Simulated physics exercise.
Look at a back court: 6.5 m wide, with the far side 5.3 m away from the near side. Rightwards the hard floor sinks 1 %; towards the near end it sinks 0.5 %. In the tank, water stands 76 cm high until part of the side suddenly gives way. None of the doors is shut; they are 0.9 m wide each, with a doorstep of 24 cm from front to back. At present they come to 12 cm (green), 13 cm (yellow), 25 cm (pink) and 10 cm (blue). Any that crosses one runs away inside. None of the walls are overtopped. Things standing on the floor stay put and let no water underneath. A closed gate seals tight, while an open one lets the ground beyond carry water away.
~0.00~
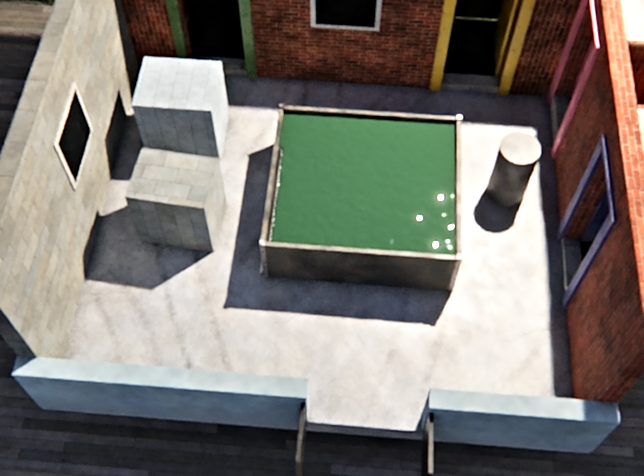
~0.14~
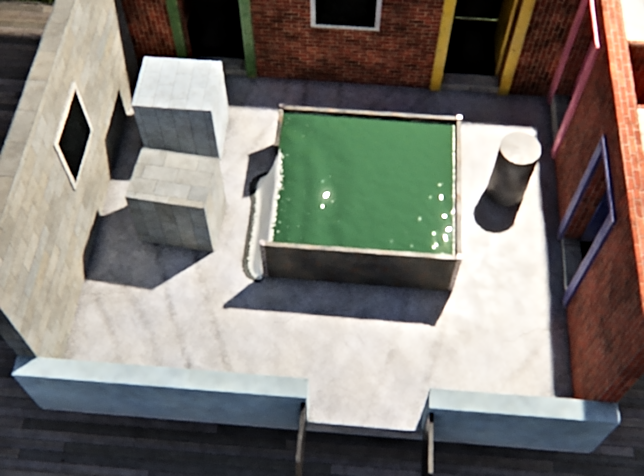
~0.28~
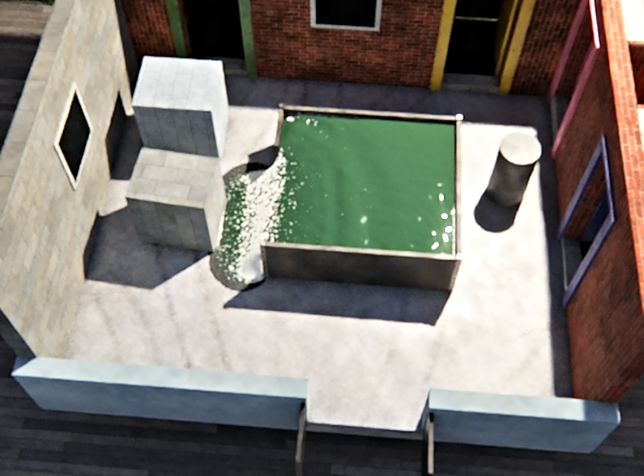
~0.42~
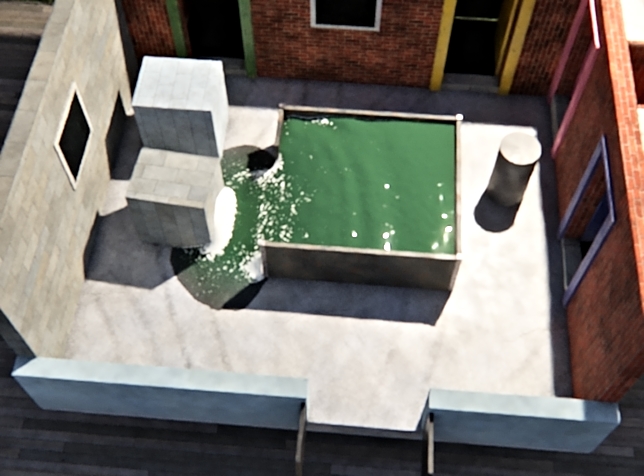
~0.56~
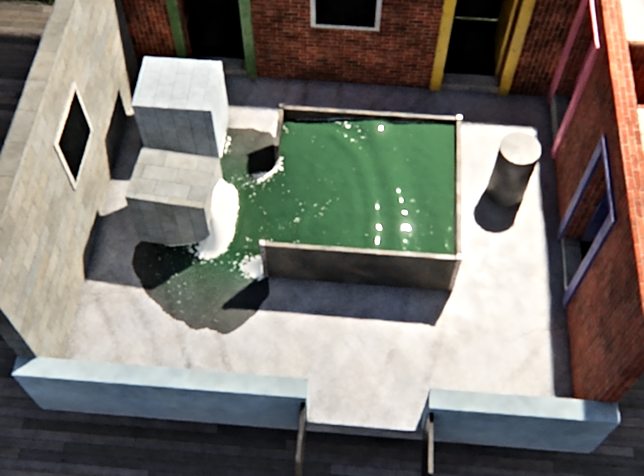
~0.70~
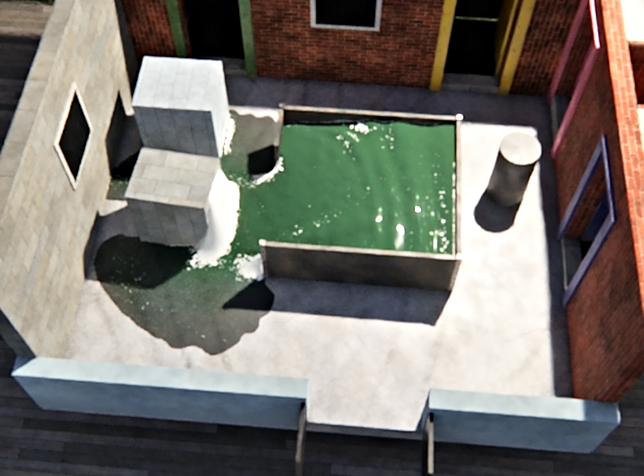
We see a walled court with a tank of green water whose left side opens, letting water pour out, foam against the pale blocks beside it, and spread across the floor toward the left wall and the near side.
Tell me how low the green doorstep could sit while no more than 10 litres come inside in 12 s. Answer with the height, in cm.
At least 19 cm or so.
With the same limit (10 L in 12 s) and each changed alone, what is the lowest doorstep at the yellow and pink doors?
About 14.5 cm at yellow and 17 cm at pink.
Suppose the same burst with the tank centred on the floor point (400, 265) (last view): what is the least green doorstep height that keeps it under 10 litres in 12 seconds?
14.5 cm, give or take.
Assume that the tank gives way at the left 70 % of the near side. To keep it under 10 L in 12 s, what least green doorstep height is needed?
Required height: Approx. 6.5 cm.
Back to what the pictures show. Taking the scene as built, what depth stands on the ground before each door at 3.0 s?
Door by door in centimetres - green 18, yellow 2, pink 0, blue 0.
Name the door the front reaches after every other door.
Last in order comes the blue door.
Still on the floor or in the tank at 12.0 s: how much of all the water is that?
About 88 %.
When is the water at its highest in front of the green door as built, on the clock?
Near 2.6 seconds.
After 1.4 s water covers 35 % of the floor, deepest (62 cm) near (59, 382); 3 cm at the green door, 0 litres in over its 12 cm doorstep.
After 3.0 s water covers 60 % of the floor, deepest (38 cm) near (157, 390); 18 cm at the green door, 23 litres in over its 12 cm doorstep.
After 12.0 s water covers 100 % of the floor, deepest (20 cm) near (572, 383); 7 cm at the green door, 59 litres in over its 12 cm doorstep.
At the green door as built, the water arrived by 1.3 s and peaked near 19 cm at 2.6 s.
Run again over the same 12 s with other heights there, 15 litres in over 17.5 cm, 1 litre over 23.5 cm. The limit of 10 litres is kept from about 19 cm up.
